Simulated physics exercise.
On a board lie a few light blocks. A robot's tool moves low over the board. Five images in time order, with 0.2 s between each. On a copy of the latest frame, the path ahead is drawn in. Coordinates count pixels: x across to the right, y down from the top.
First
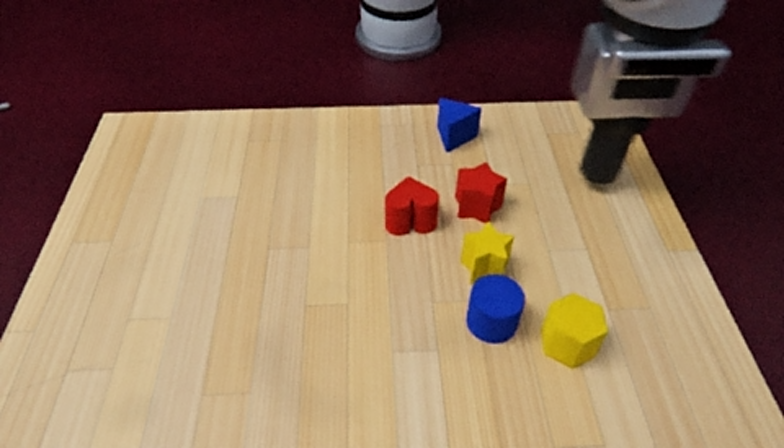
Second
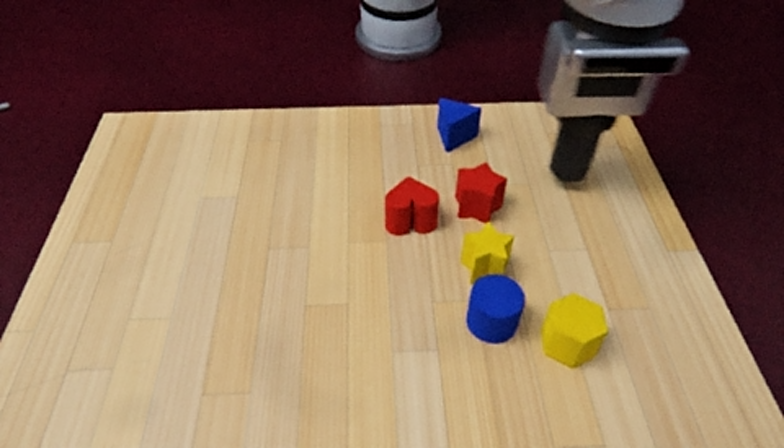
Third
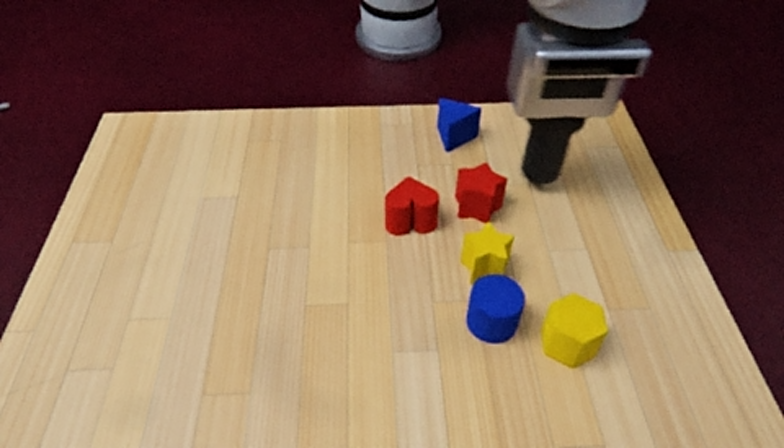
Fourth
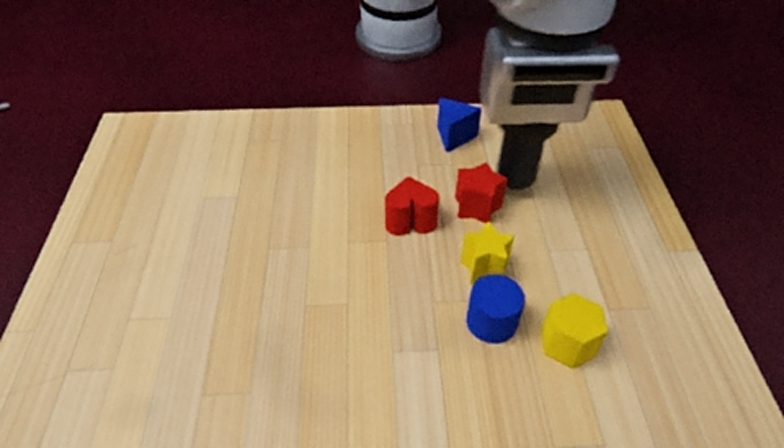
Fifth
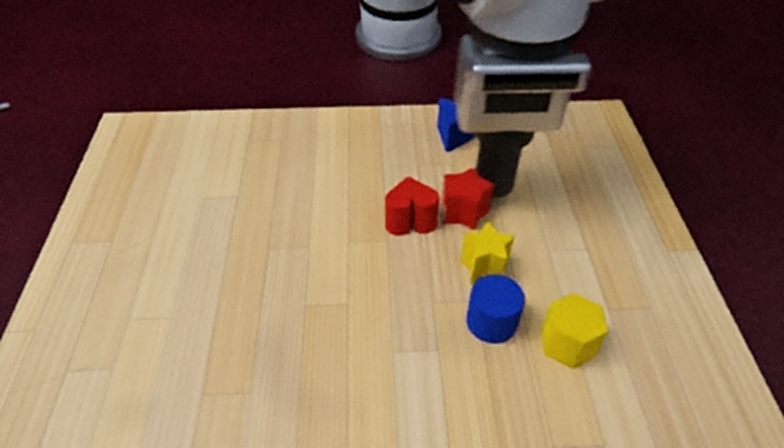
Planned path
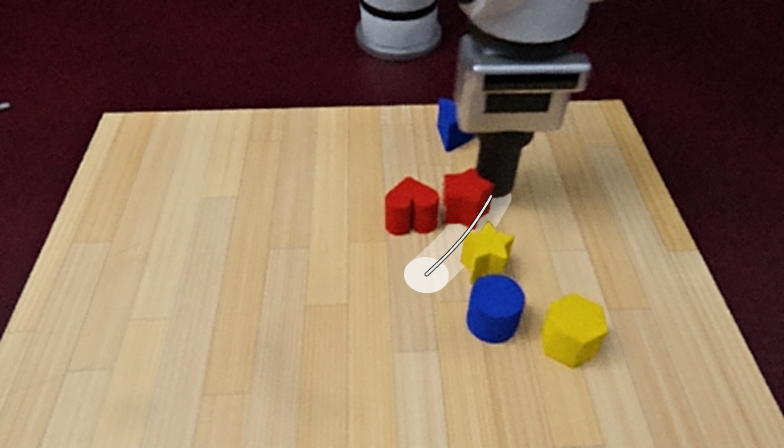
On a wooden board scattered with red, yellow and blue blocks, a robot's tool moved left from the right side, reached the red star and nudged it slightly left toward the red heart.
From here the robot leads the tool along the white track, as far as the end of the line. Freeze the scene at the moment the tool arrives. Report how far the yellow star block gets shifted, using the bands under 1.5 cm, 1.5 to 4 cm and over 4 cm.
Distance: Less than 1.5 cm.
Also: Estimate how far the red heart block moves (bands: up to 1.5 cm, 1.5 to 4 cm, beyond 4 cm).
Goes 1.5 to 4 cm.
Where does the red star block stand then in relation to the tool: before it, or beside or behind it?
I'd say the red star block is still out in front of the tool at the end.
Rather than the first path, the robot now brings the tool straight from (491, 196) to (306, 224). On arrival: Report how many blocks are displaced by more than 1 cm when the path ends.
Here I'd predict two blocks moving more than 1 cm.
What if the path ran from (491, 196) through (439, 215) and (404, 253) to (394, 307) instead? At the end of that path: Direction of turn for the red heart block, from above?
It twists clockwise.
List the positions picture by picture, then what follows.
The first frame shows lower end of the tool (599, 171), tops of blocks, red heart block (412, 193), red star block (481, 178), yellow star block (490, 240), blue circular block (498, 295).
The second frame shows tool (568, 169), blocks as before.
The third frame shows tool (540, 171), blocks as before.
The fourth frame shows tool (516, 176), blocks as before.
The fifth frame shows tool (494, 184), red heart block (412, 193), red star block (468, 184), yellow star block (490, 240), blue circular block (498, 295).
The drawn path runs from (491, 196) via (465, 235), ending at (426, 275).
On the path given first. One third of the way, tool (477, 211); red heart block (400, 197), turned 30° clockwise; red star block (446, 210).
Two thirds of the way, tool (455, 237); red heart block (386, 204), turned 80° clockwise; red star block (418, 236), turned 15° clockwise.
At the end, tool (427, 263); red heart block (386, 204), turned 80° clockwise; red star block (386, 257), turned 20° clockwise; yellow star block (486, 245), turned 30° anticlockwise; blue circular block not moved.
